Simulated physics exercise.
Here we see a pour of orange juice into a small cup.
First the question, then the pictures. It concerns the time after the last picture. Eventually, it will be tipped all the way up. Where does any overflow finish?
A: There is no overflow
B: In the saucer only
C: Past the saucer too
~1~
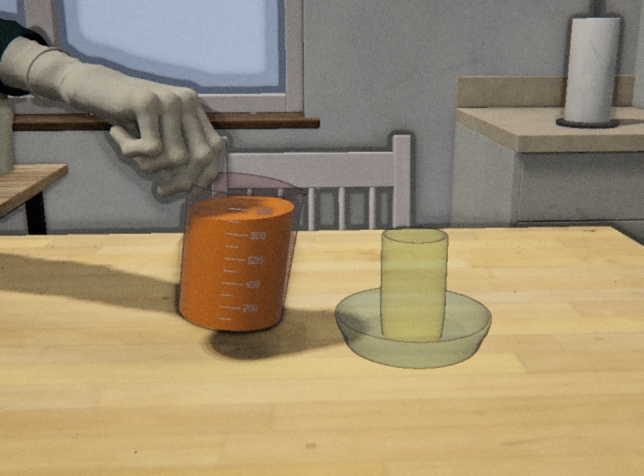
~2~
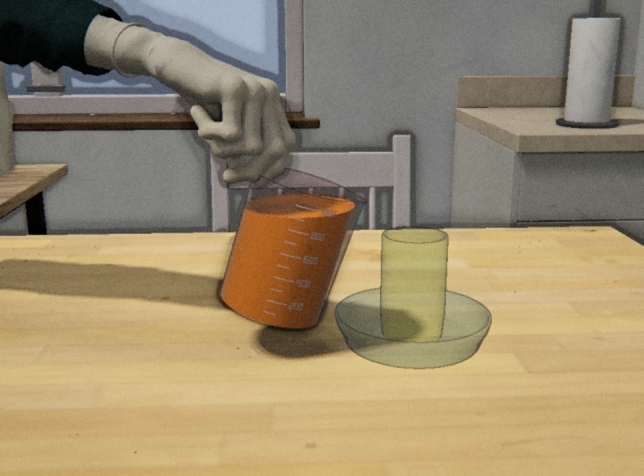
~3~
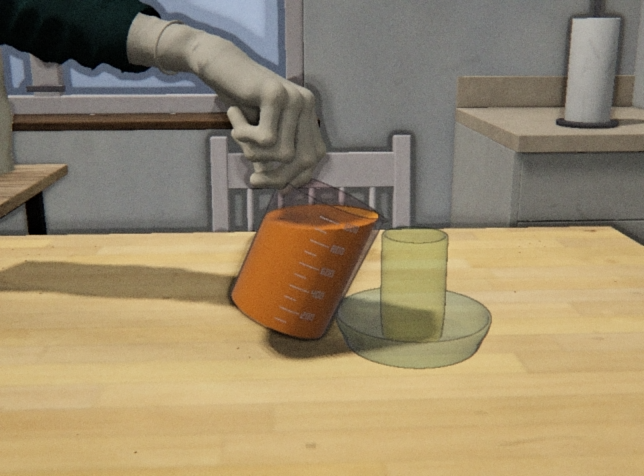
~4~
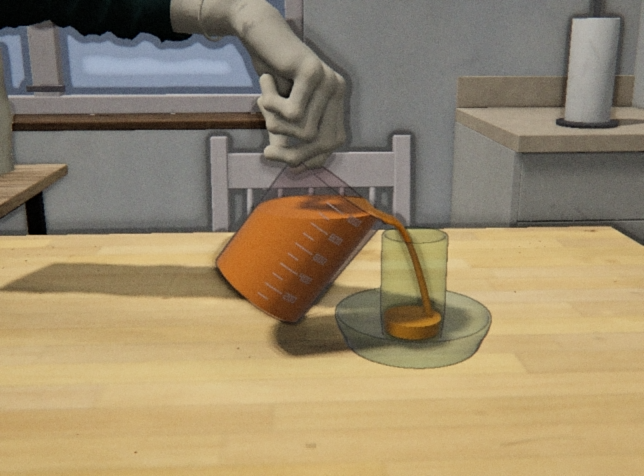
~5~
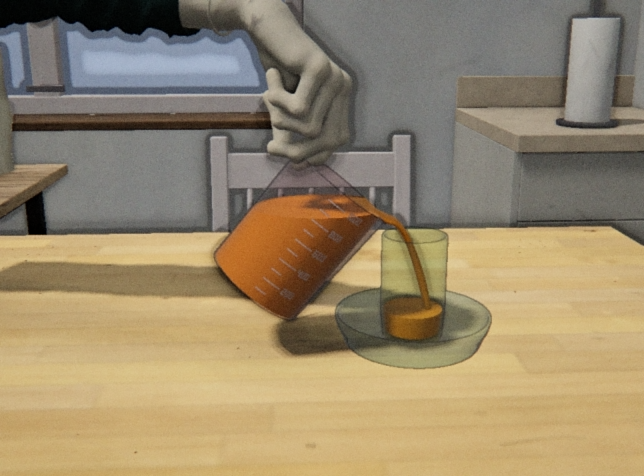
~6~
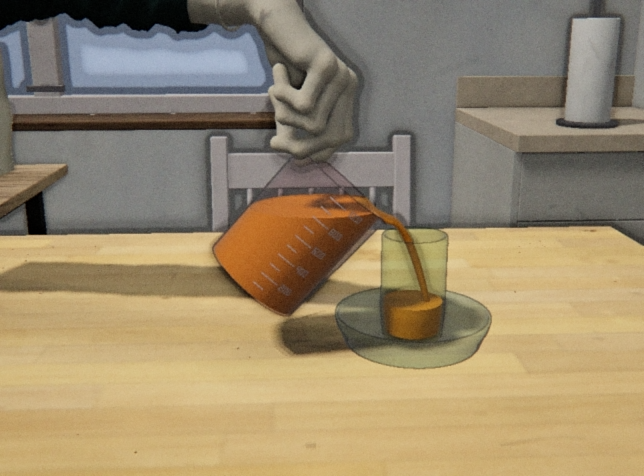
C, past the saucer too.
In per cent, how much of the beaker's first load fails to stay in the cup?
About 70 %.
Shortly, the cup is full to the brim; the saucer is wet, with room to spare.
Then, the cup is full to the brim; the saucer is full and running over.
At the finish, the cup is full to the brim; the saucer is full and running over.
